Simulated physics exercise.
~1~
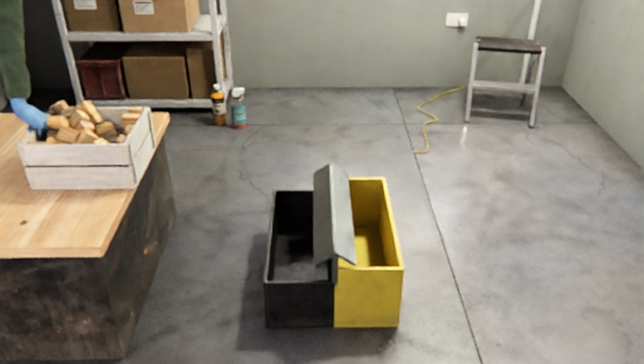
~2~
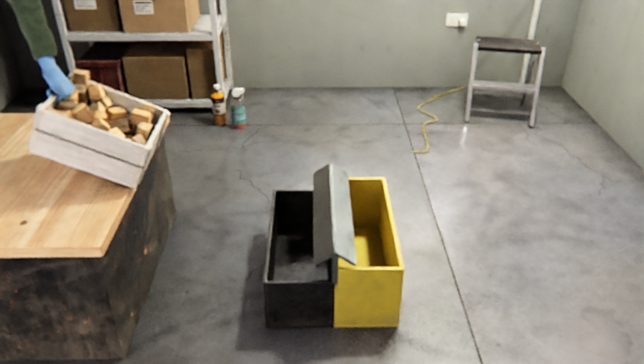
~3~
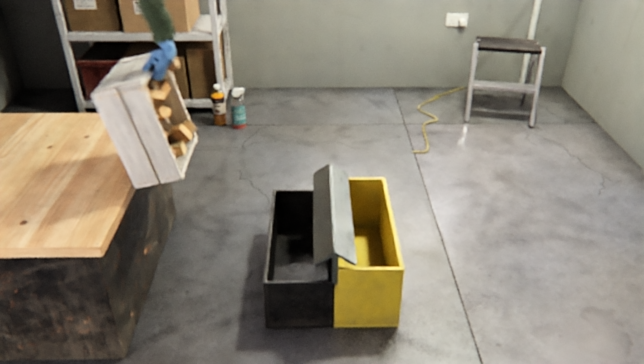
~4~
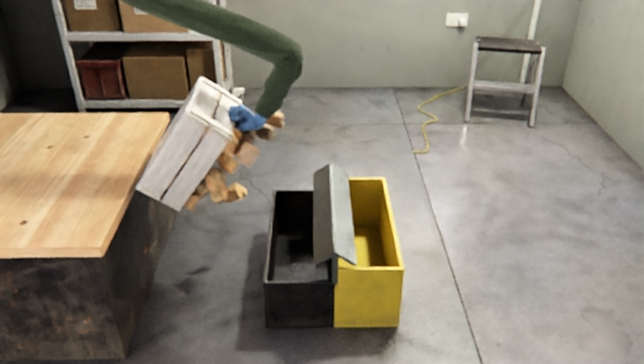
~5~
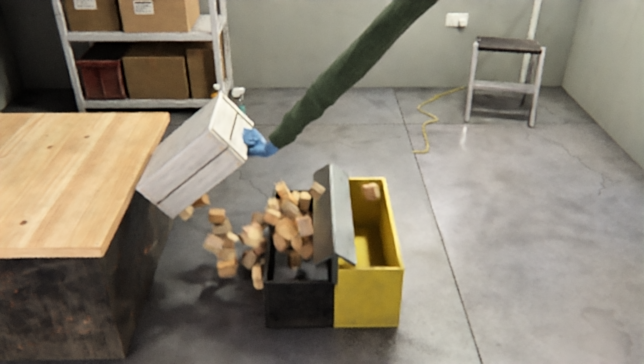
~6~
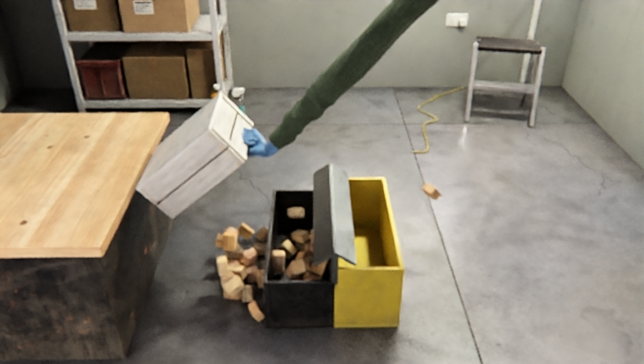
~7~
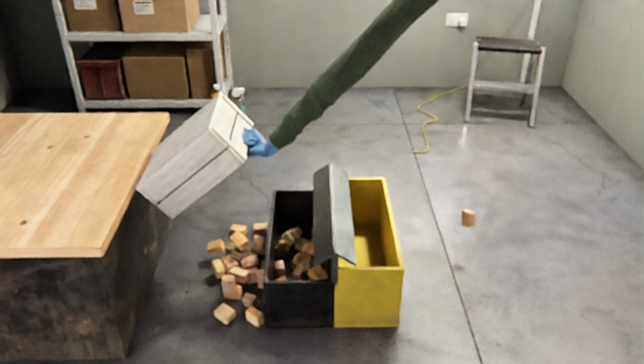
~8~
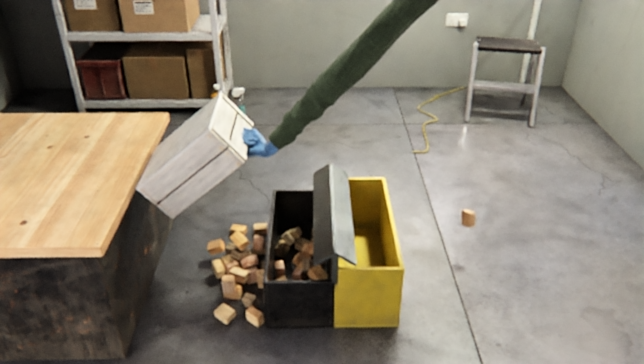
A gloved hand tips wooden blocks from a white box into the black bin and onto the floor.
